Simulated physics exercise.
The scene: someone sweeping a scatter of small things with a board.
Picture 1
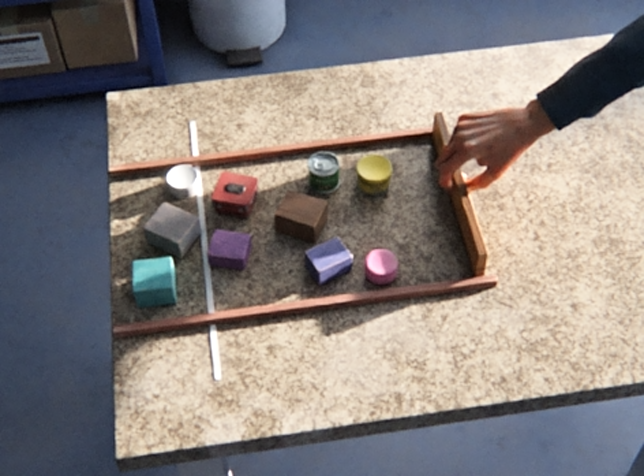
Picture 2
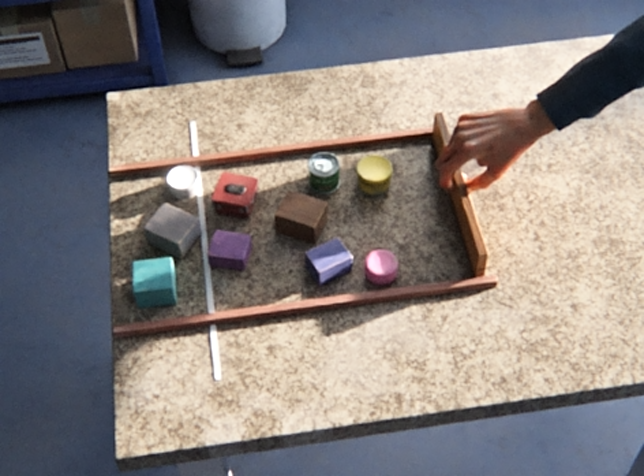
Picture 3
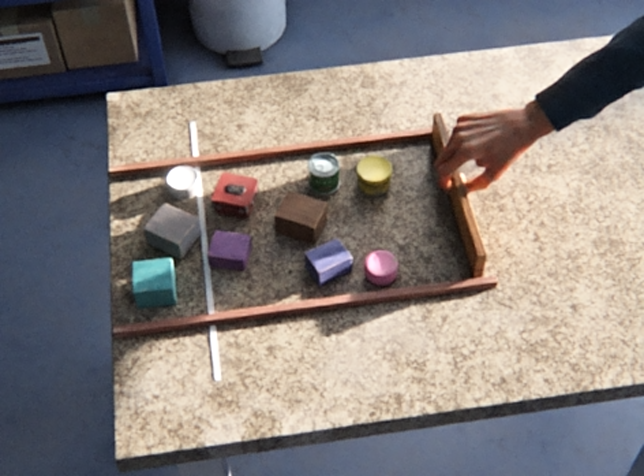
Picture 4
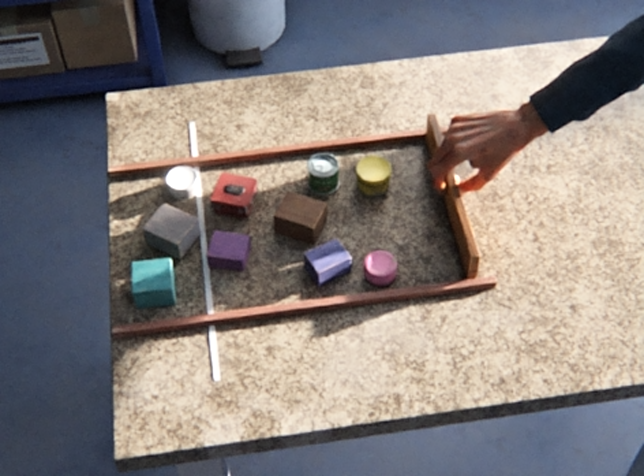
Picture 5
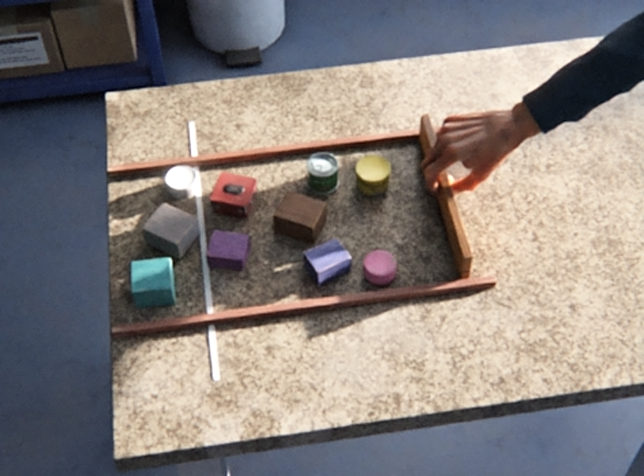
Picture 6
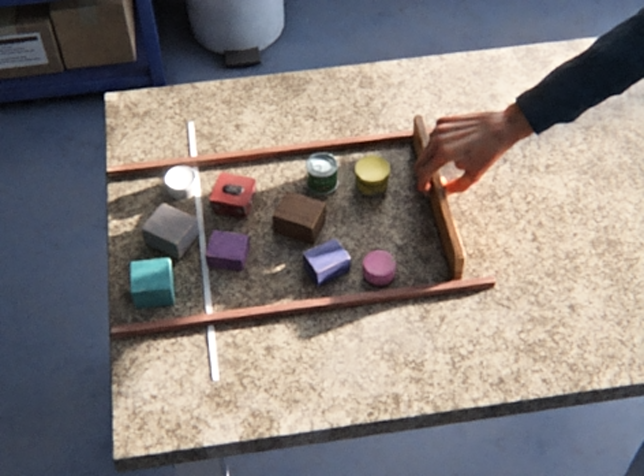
A hand sliding a wooden board slightly left between two rails on a speckled tabletop, the scattered blocks and tubs barely moving.
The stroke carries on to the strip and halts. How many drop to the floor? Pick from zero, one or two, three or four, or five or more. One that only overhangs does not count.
Here the number that fall off is zero.
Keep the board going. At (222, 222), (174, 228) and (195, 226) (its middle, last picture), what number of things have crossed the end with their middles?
Place by place, 0, 1 and 0.
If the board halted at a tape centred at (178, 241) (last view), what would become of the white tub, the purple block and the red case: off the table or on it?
The white tub survives; the purple block survives; the red case survives.
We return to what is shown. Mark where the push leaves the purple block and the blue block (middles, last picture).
About (141, 262), and the other about (179, 273).
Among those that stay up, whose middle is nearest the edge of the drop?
That is the grey block.
Early on, none off yet; turquoise block at rest near (152, 283); grey block at rest near (171, 231); white tub at rest near (182, 183).
Finally, the number that fall off is zero.
